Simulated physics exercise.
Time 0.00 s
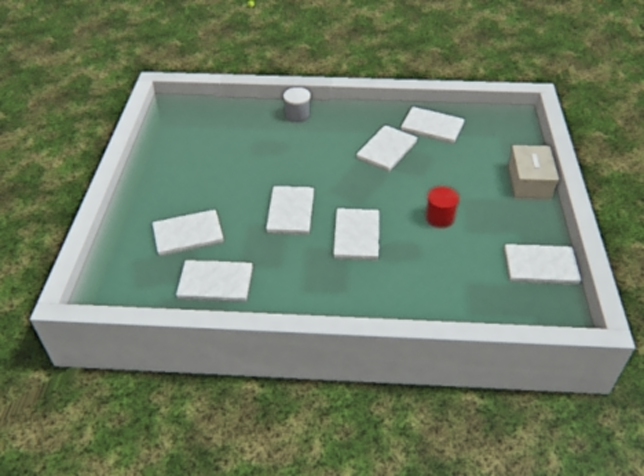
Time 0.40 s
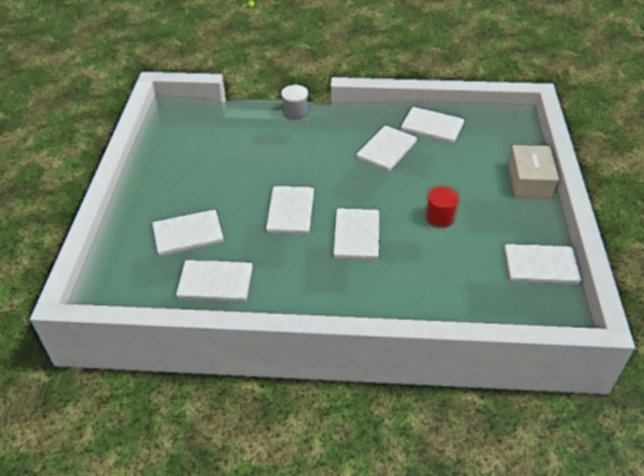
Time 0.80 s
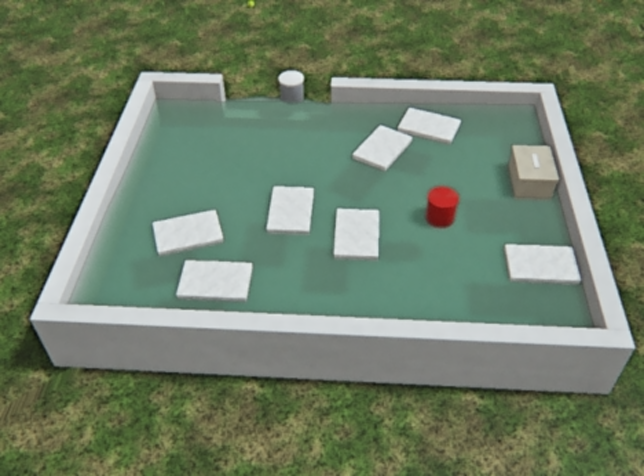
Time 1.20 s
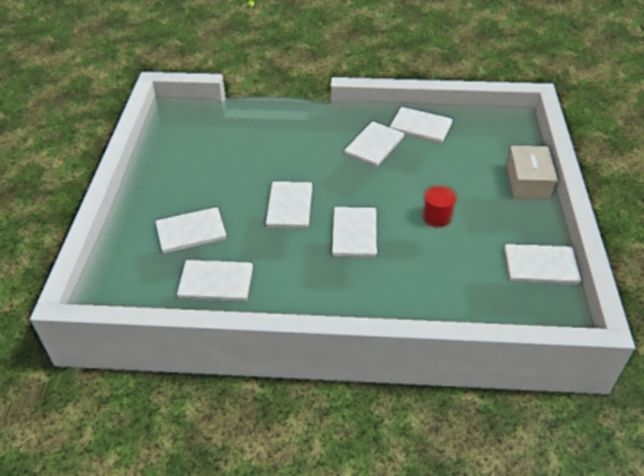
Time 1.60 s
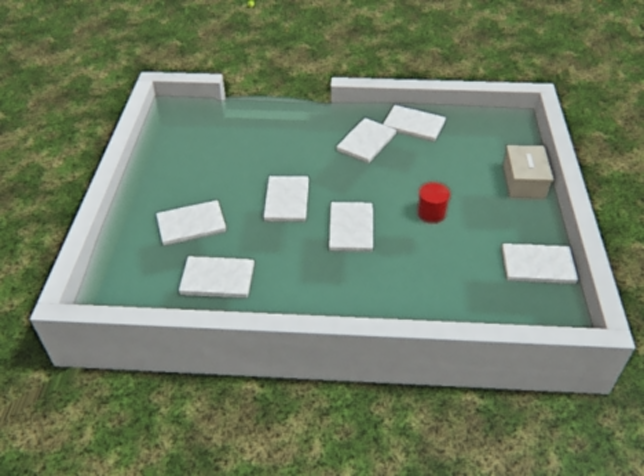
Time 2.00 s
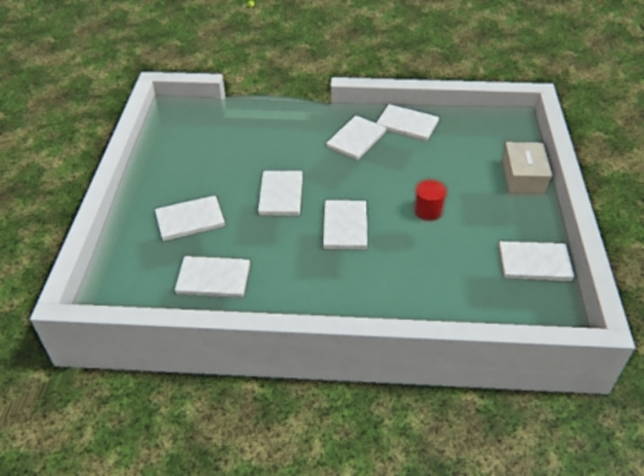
In a splash pool, part of the back rim disappears, a grey pail floats out, and other things drift slightly.
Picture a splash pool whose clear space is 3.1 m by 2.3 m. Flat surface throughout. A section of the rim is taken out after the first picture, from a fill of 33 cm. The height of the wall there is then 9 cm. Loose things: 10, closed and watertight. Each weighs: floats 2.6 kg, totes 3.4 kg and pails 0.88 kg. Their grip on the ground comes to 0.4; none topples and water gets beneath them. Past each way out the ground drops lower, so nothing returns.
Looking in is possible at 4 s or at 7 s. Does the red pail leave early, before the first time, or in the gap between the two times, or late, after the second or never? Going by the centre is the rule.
It departs after the later point or stays.
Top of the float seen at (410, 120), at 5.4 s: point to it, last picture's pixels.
Somewhere around (358, 122), I'd say.
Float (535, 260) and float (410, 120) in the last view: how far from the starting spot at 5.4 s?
First one 10 cm, second one 60 cm.
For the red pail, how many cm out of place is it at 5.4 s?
It has shifted about 30 cm.
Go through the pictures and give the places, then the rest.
In the first picture, the red pail at (443, 197), afloat; about 2330 L in view; 0 of 10 have shifted.
In the second picture, the red pail at (443, 197), afloat; 33 cm deep round most things; 1 of 10 have shifted.
In the third picture, the red pail at (443, 197), afloat; about 2250 L in view; 1 of 10 have shifted.
In the fourth picture, the red pail at (440, 197), afloat; 31 cm deep round most things; 4 of 10 have shifted.
In the fifth picture, the red pail at (435, 193), afloat, 8 cm from its start; 31 cm deep round most things; 8 of 10 have shifted.
In the sixth picture, the red pail at (431, 190) floats, 12 cm from its start; 30 cm deep round most things; 10 of 10 have shifted.
After 2.8 s the red pail is near (421, 190), 0.2 m from its start, afloat; 1 of 10 are out; 9 afloat.
After 5.4 s the red pail is near (410, 182), 0.3 m from its start, afloat; 2 of 10 are out; 8 afloat.
After 8.0 s the red pail is near (393, 173), 0.5 m from its start, afloat; 3 of 10 are out; 7 afloat.
After 12.0 s the red pail is near (367, 164), 0.7 m from its start, afloat; 4 of 10 are out; 6 afloat.
